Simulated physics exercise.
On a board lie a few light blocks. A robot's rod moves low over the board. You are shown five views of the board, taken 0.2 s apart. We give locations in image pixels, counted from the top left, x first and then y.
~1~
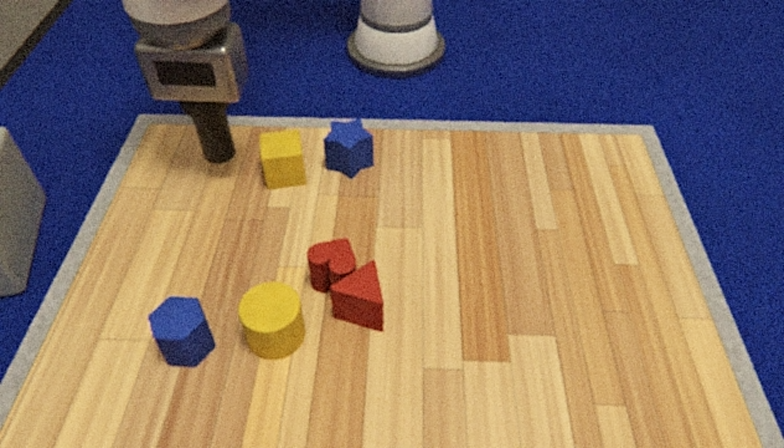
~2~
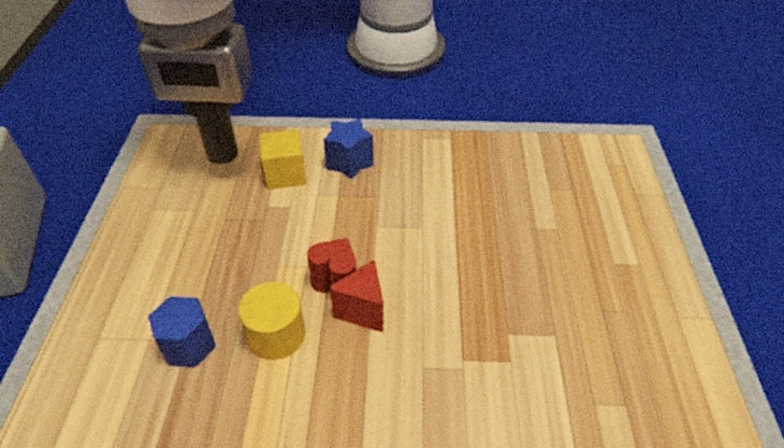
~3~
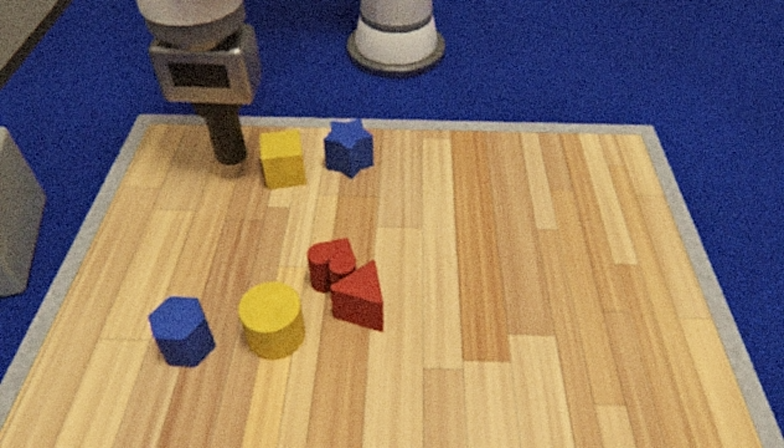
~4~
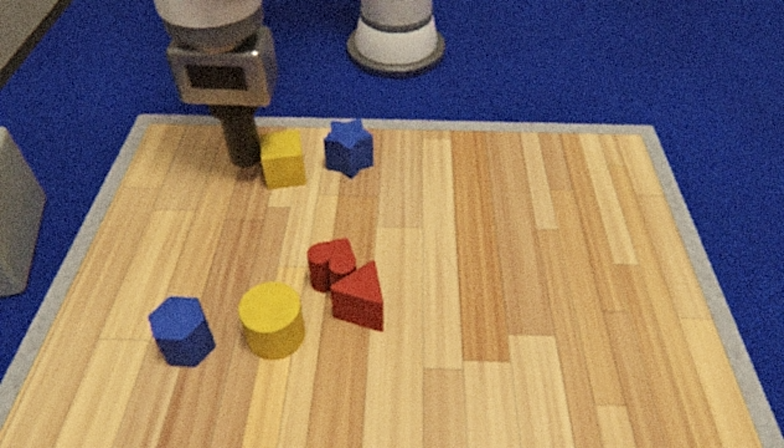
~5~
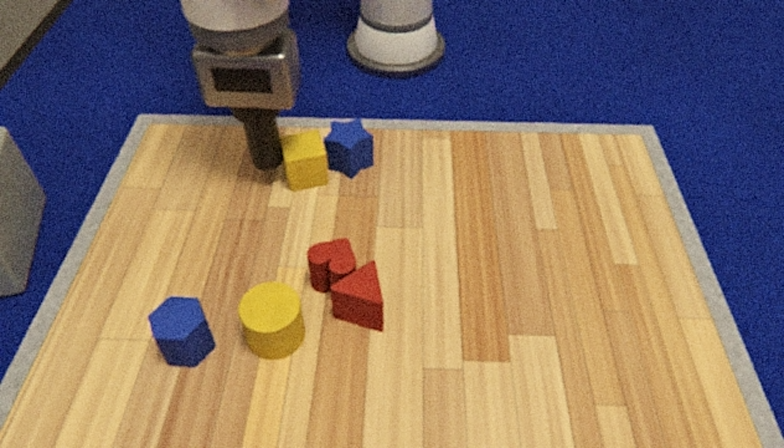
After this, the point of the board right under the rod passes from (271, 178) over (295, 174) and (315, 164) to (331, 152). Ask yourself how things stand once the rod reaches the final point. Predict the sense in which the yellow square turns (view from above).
Bird's-eye view: Clockwise.
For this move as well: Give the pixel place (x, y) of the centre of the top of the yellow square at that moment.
It should be at about (345, 144).
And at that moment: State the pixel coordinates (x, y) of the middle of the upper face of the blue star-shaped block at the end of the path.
The middle of its top is at (381, 129).
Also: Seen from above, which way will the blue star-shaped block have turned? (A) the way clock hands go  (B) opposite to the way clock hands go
The correct letter is B.
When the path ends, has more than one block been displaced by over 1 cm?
Yes, that is how it ends up.
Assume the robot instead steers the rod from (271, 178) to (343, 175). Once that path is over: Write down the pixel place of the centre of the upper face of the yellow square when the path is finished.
Around pixel (376, 150).
On the path given first. Halfway along, rod at (303, 151); yellow square at (336, 144), turned 35° clockwise; blue star-shaped block at (375, 130), turned 50° anticlockwise.
At the end, rod at (329, 134); yellow square at (345, 144), turned 50° clockwise; blue star-shaped block at (381, 129), turned 55° anticlockwise.
